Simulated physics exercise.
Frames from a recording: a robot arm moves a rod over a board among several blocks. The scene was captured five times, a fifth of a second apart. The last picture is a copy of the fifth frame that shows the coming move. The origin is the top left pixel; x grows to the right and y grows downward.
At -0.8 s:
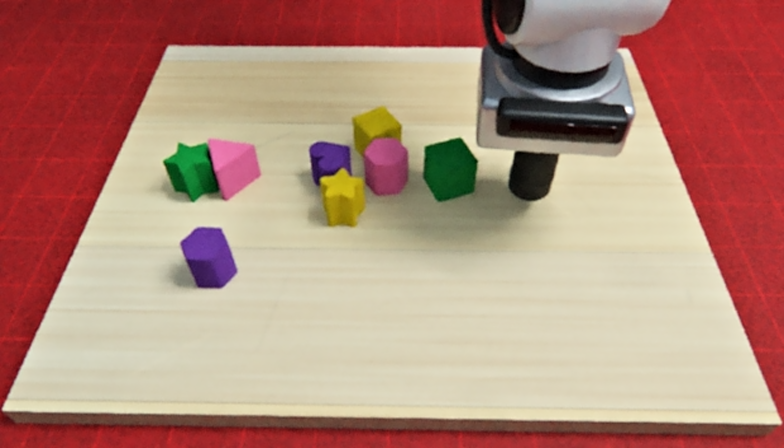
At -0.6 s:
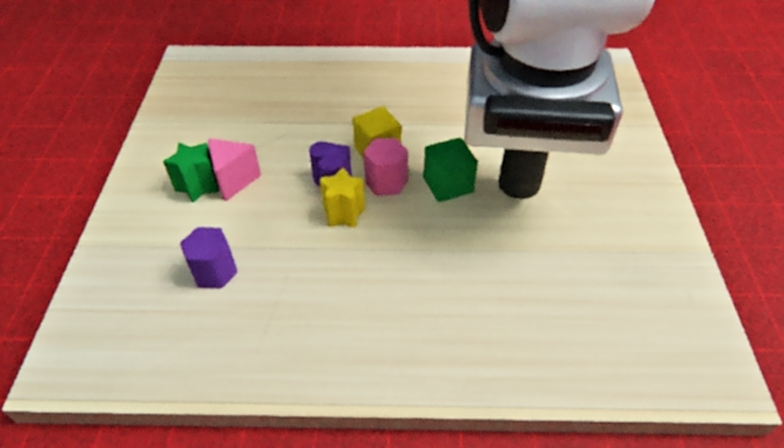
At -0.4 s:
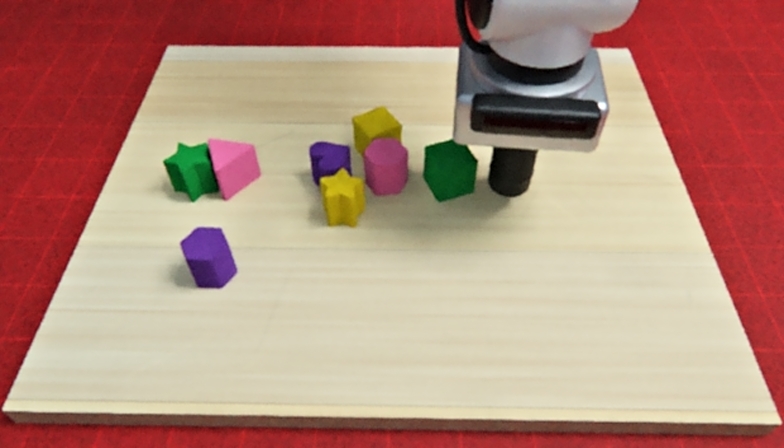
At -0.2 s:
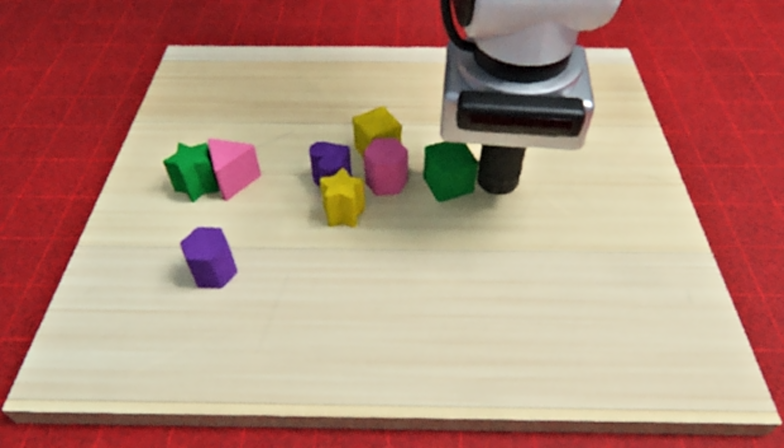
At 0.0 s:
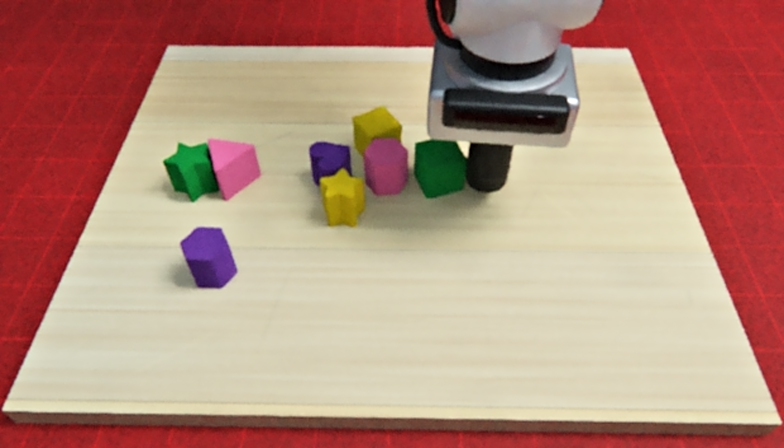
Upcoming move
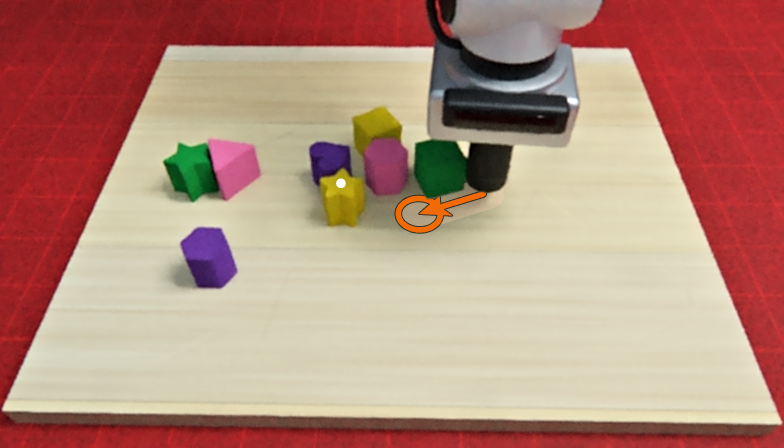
The video shows a robot arm moving a dark rod left across a wooden board toward a cluster of coloured blocks, then nudging the green block slightly left, while the other blocks stay still.
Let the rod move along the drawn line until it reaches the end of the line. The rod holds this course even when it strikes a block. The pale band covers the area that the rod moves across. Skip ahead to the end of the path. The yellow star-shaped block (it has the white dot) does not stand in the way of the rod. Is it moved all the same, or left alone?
By the last moment of the path, the yellow star-shaped block has stayed put.
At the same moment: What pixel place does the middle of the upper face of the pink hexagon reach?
(365, 144)
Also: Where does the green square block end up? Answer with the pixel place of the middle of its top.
Final place: (412, 153).
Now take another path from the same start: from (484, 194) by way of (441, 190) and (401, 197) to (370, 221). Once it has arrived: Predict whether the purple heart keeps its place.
The purple heart changes place.
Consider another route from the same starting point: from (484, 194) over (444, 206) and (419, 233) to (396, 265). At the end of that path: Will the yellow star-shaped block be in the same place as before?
Going by the path, yes.
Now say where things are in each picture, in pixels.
In the first picture, rod tip (529, 187); block tops, yellow star-shaped block (341, 183); yellow square block (377, 121); pink hexagon (386, 151); green square block (451, 153).
In the second picture, rod (519, 185); blocks unchanged.
In the third picture, rod (509, 183); blocks unchanged.
In the fourth picture, rod (498, 181); blocks unchanged.
In the fifth picture, rod (486, 179); yellow star-shaped block (341, 183); yellow square block (377, 121); pink hexagon (386, 151); green square block (441, 150).
Path on the board, from (484, 194) directly to (419, 214); the dot is on the yellow star-shaped block.
The first path, step by step. Halfway along, rod (453, 189); pink hexagon (377, 148), turned 15° anticlockwise; green square block (422, 149), turned 45° clockwise.
At the end, rod (420, 199); yellow star-shaped block in place; yellow square block (371, 117), turned 25° clockwise; pink hexagon (365, 144), turned 20° anticlockwise; green square block (412, 153), turned 85° clockwise.
